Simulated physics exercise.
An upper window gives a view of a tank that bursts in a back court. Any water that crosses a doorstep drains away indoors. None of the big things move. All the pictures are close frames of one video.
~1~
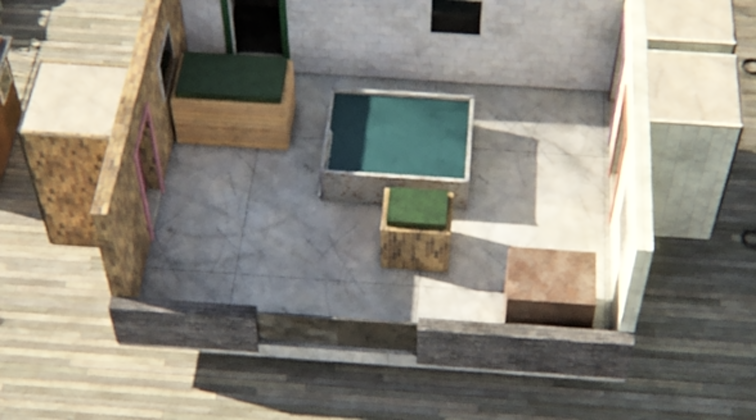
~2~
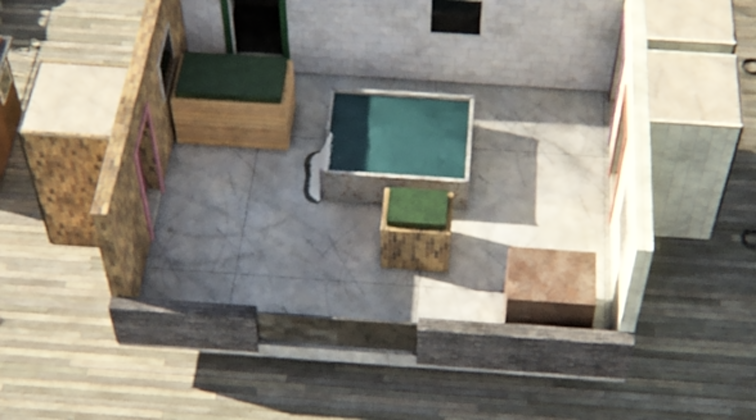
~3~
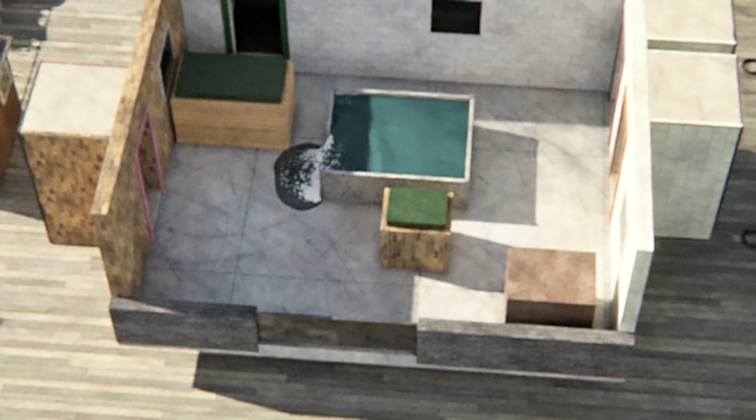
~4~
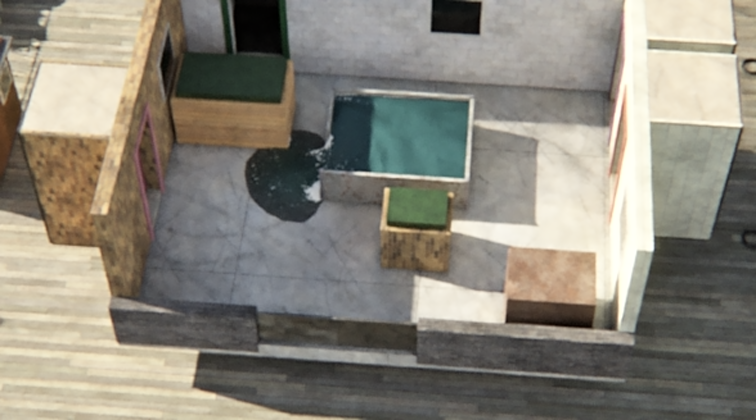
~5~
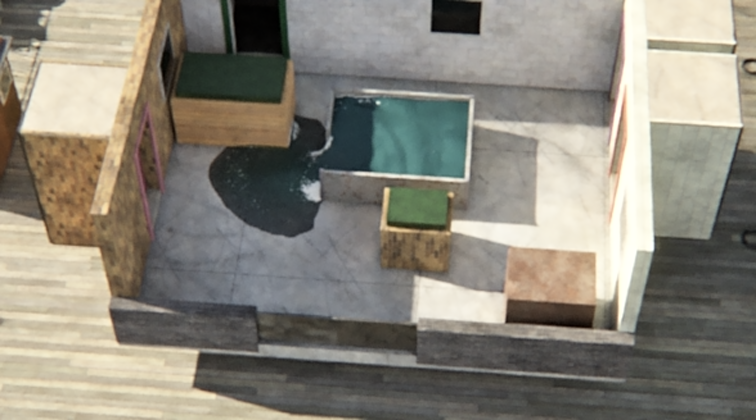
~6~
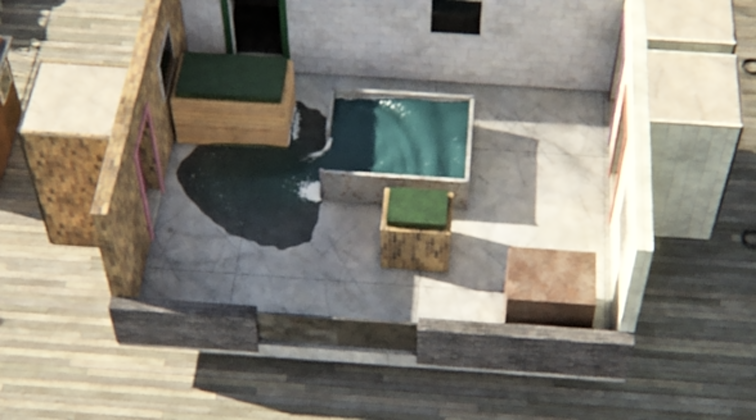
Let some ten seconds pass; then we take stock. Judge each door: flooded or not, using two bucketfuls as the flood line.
My prediction: Purple door: Two buckets at most. Green door: Two buckets at most. Pink door: Above two buckets. Red door: Two buckets at most.
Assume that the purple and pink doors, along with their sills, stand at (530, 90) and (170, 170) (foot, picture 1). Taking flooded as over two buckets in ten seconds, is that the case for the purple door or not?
In this case the purple door remains below.
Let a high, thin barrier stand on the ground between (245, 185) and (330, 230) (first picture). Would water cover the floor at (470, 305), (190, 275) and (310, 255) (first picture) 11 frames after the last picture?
In that order: No water, covered, dry.
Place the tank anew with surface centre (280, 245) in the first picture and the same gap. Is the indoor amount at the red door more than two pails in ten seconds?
The red door falls short.
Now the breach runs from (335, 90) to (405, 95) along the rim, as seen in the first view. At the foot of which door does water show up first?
The green door comes first.
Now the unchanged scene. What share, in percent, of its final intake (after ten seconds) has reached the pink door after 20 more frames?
It would be roughly 70 percent of the ten-second total.
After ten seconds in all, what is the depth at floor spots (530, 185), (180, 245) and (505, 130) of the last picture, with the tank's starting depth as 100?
Readings in sequence: 6, 16, 2 percent.
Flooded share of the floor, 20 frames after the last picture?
I'd guess some 35 per cent.
A moment on, water covers 25 % of the floor; the purple door not reached, the green door not reached, the pink door under two buckets in, the red door not reached.
Next, water covers 30 % of the floor; the purple door not reached, the green door wet at the sill, nothing in, the pink door over two buckets in, the red door not reached.
Then, water covers 35 % of the floor; the purple door not reached, the green door wet at the sill, nothing in, the pink door far over two buckets in, the red door not reached.
Later, water covers 70 % of the floor; the purple door not reached, the green door wet at the sill, nothing in, the pink door far over two buckets in, the red door not reached.
In the end, water covers 95 % of the floor; the purple door wet at the sill, nothing in, the green door wet at the sill, nothing in, the pink door far over two buckets in, the red door wet at the sill, nothing in.
